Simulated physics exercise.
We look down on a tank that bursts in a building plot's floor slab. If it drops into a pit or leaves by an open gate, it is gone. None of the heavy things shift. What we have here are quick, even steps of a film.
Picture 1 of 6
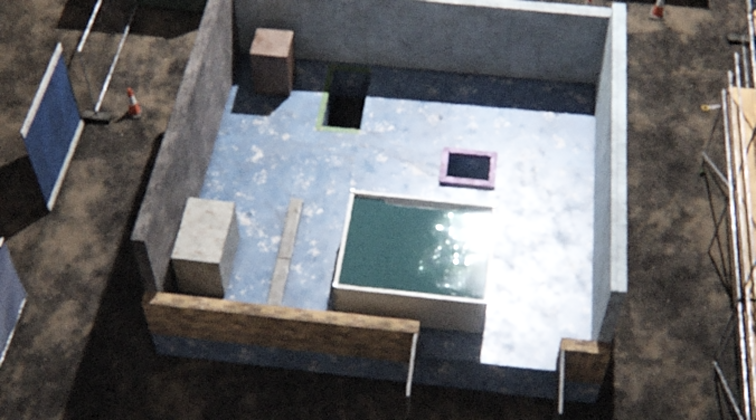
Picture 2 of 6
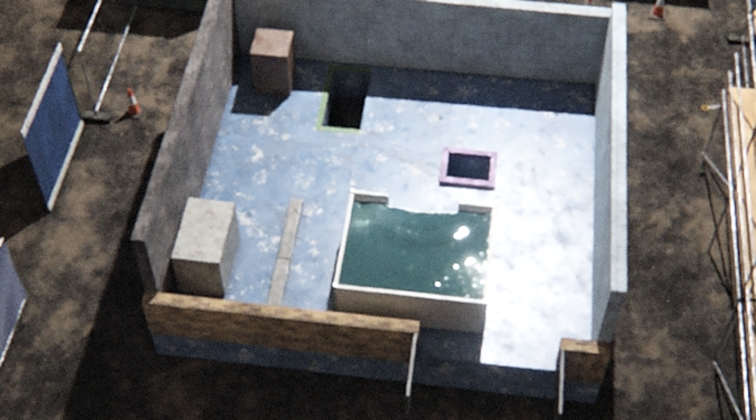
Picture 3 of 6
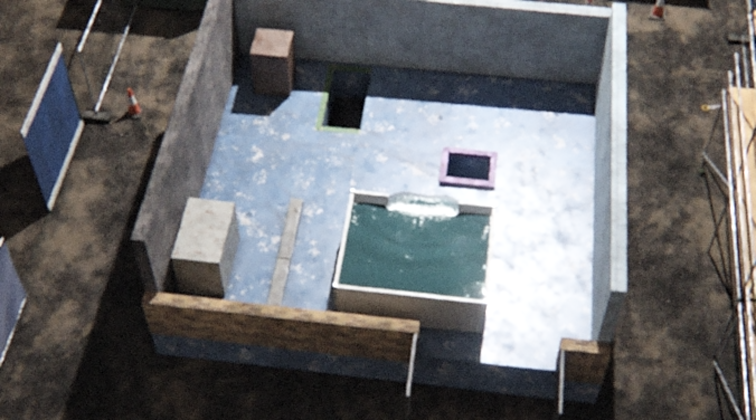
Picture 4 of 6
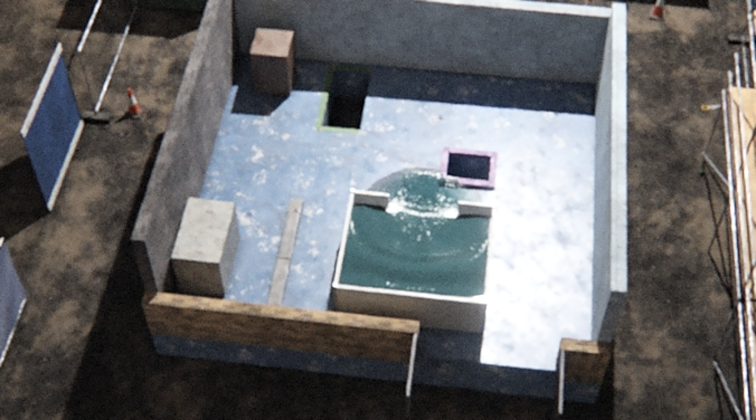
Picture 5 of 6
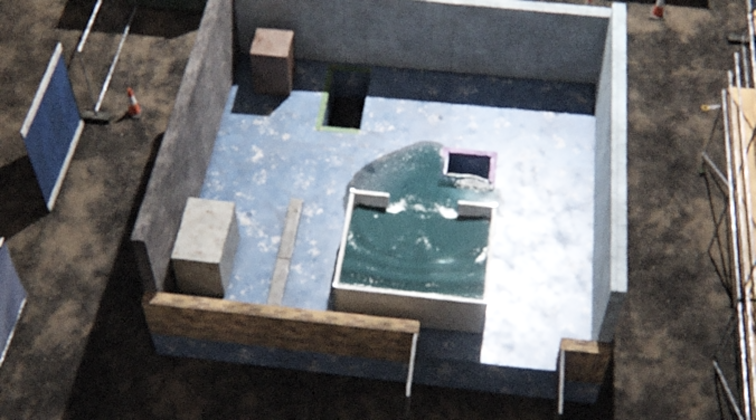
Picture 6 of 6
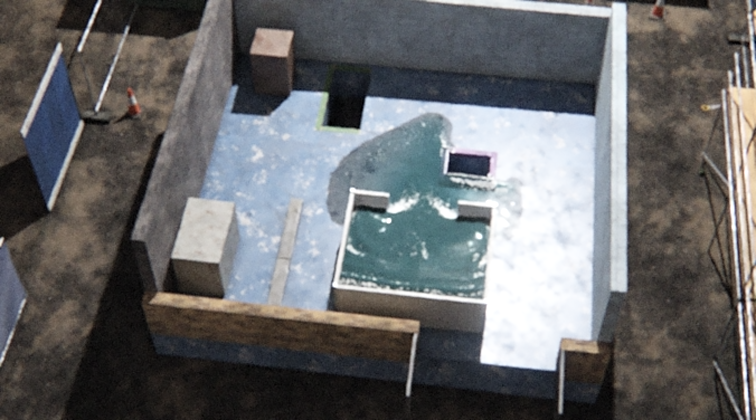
At first, a pale-walled tank of green water sits whole and still on a walled floor slab. Then a gap opens in its far side and water pours out in a foaming bulge. The water spreads across the slab in a widening sheet, past the pink-edged opening's near side and farther back to its left.
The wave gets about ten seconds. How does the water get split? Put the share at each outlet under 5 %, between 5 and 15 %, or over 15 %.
Result: Gate: Short of a twentieth, green pit: Upwards of fifteen per cent, purple pit: Upwards of fifteen per cent.
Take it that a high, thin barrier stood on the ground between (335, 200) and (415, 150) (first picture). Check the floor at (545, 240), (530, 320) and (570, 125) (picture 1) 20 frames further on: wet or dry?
Untouched, untouched, swamped.
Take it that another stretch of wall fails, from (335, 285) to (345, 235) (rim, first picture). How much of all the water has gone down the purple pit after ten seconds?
The purple pit gets 0 per cent.
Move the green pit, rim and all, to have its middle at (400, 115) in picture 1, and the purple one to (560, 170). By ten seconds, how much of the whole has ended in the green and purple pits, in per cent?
I reckon green ends up with 40 percent and purple with 4 percent.
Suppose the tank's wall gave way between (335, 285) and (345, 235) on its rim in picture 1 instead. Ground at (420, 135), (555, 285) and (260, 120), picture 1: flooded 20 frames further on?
Result, in sequence: Untouched by the flood; untouched by the flood; inundated.
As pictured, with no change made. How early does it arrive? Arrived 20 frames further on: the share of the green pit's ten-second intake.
Estimate: Roughly 40 %.
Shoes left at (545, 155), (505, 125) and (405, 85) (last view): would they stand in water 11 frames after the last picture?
Note - in order: Inundated / not inundated / inundated.
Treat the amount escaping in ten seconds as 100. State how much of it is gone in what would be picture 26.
My figure is about 50 in a hundred.
A moment on, water covers 30 % of the floor; the gate 0 %, the green pit 1 %, the purple pit 5 %.
Next, water covers 40 % of the floor; the gate 0 %, the green pit 6 %, the purple pit 9 %.
Then, water covers 50 % of the floor; the gate 0 %, the green pit 14 %, the purple pit 13 %.
Later, water covers 60 % of the floor; the gate 0 %, the green pit 25 %, the purple pit 16 %.
In the end, water covers 80 % of the floor; the gate 2 %, the green pit 34 %, the purple pit 17 %.
